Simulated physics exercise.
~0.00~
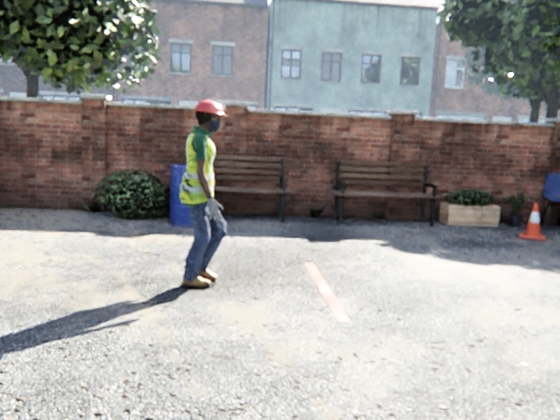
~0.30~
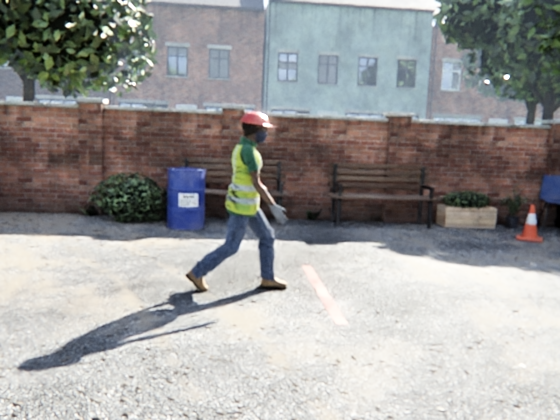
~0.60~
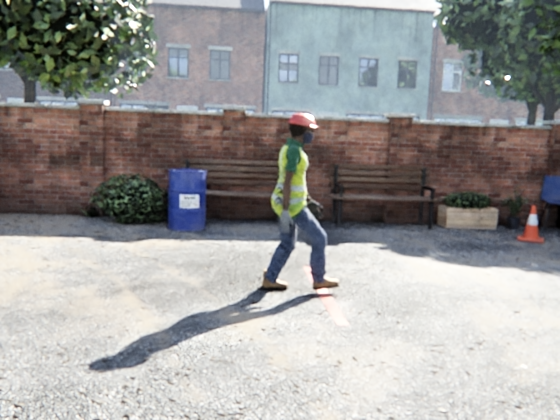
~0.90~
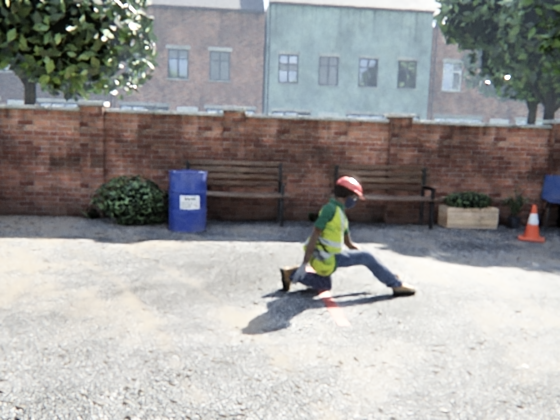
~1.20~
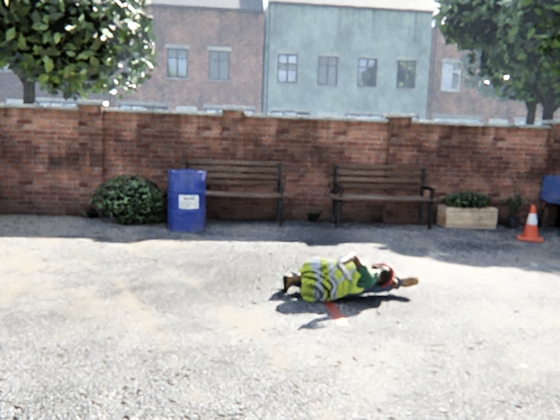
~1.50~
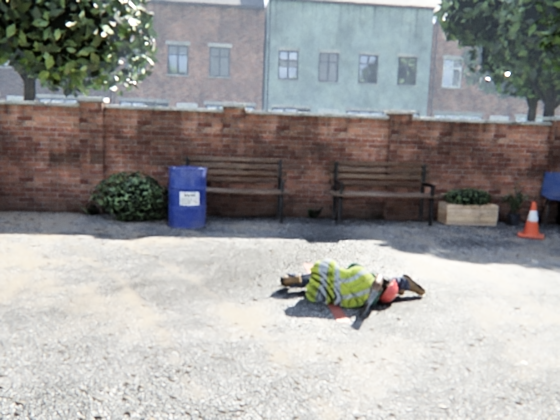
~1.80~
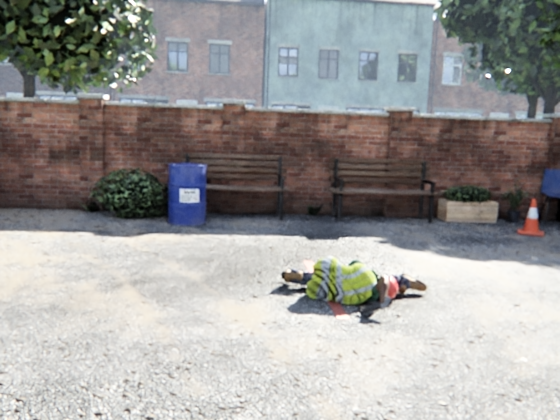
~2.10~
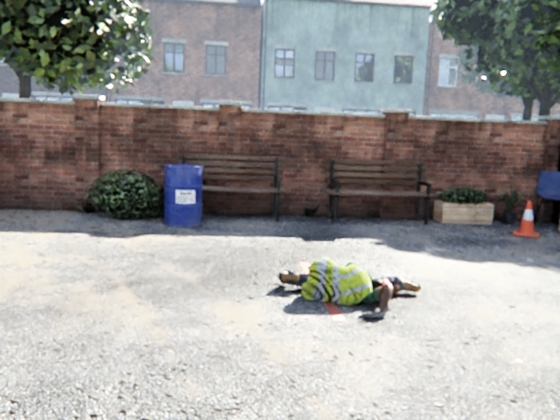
Worker in red hard hat and yellow vest walking right across a sunlit lot, crumpling and lying with chest past red tape.
